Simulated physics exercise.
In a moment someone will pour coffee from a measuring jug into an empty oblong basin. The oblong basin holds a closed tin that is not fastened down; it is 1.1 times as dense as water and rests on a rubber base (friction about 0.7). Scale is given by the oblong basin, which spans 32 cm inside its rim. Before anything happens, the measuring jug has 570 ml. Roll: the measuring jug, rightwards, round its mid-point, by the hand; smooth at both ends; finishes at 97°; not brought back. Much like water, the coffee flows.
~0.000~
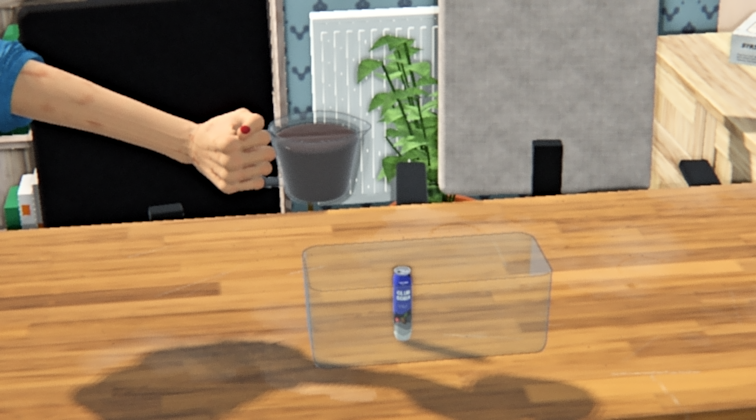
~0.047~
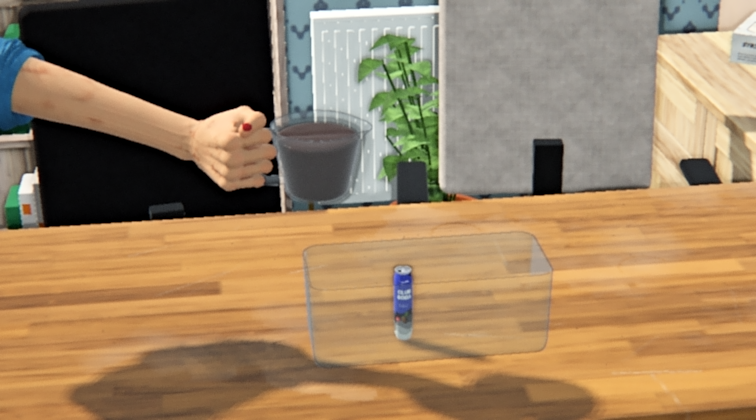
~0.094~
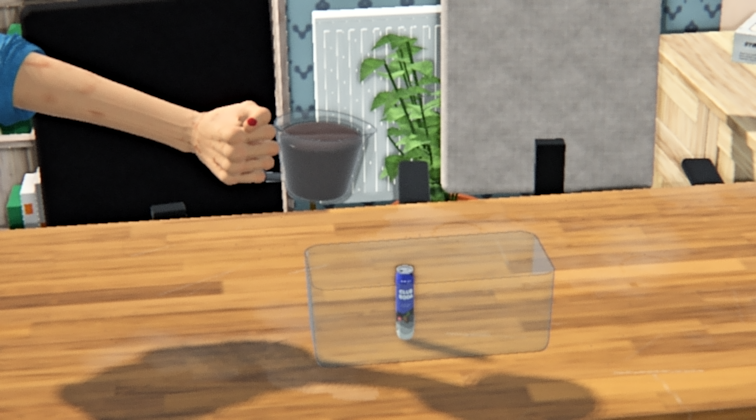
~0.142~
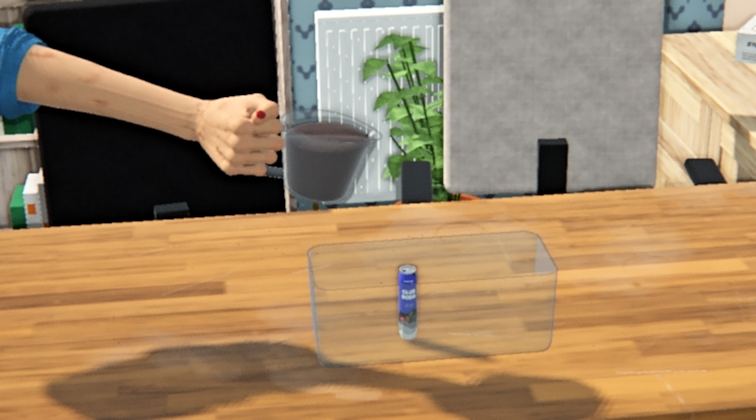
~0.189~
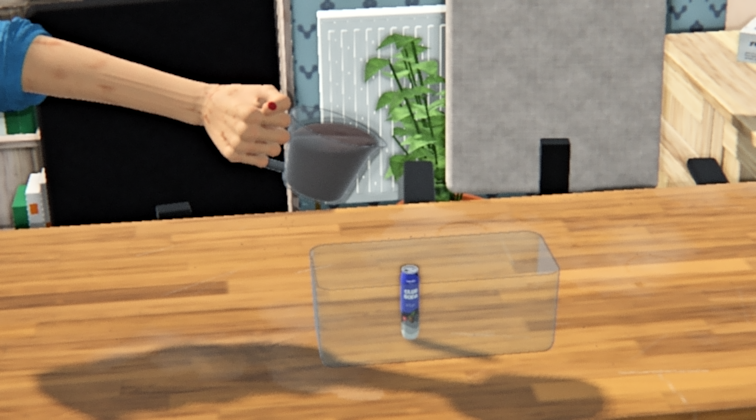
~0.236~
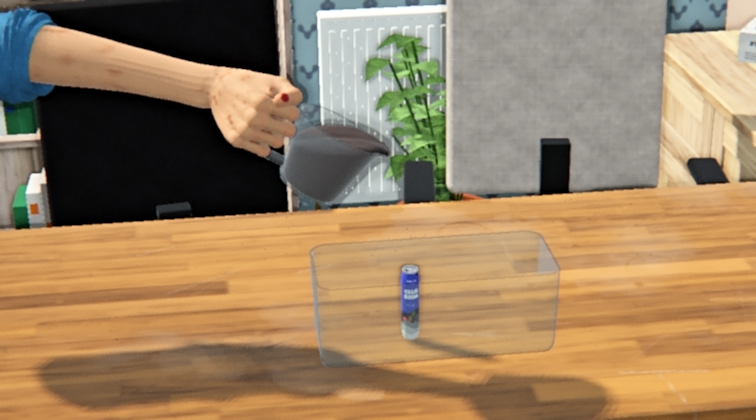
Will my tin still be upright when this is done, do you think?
It will tip.
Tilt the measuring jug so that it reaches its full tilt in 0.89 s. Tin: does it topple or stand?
The tin goes over.
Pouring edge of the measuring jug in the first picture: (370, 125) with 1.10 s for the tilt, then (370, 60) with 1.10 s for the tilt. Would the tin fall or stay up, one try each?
Try 1: Tipped over; try 2: Still standing.
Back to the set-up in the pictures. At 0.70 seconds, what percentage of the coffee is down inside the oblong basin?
Reading: Approx. 80 %.
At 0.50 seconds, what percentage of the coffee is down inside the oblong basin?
The basin holds roughly 22 in a hundred parts at that moment.
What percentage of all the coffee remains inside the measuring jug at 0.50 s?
I'd estimate some 42 % remains.
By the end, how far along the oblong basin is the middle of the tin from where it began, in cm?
Around 7.0 cm.
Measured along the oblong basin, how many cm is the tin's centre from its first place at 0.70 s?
Reading: Roughly 0 cm.
After 0.50 s the tilt is 88° and 41 per cent is still to pour; the tin stands where it began.
After 0.70 s the tilt is 97° and 7 per cent is still to pour; the tin stands where it began.
After 0.90 s the tilt is 97° and 1 per cent is still to pour; the tin leans 35°.
After 1.12 s the tilt is 97° and 0 per cent is still to pour; the tin lies on its side.
In the end the tin lies on its side.
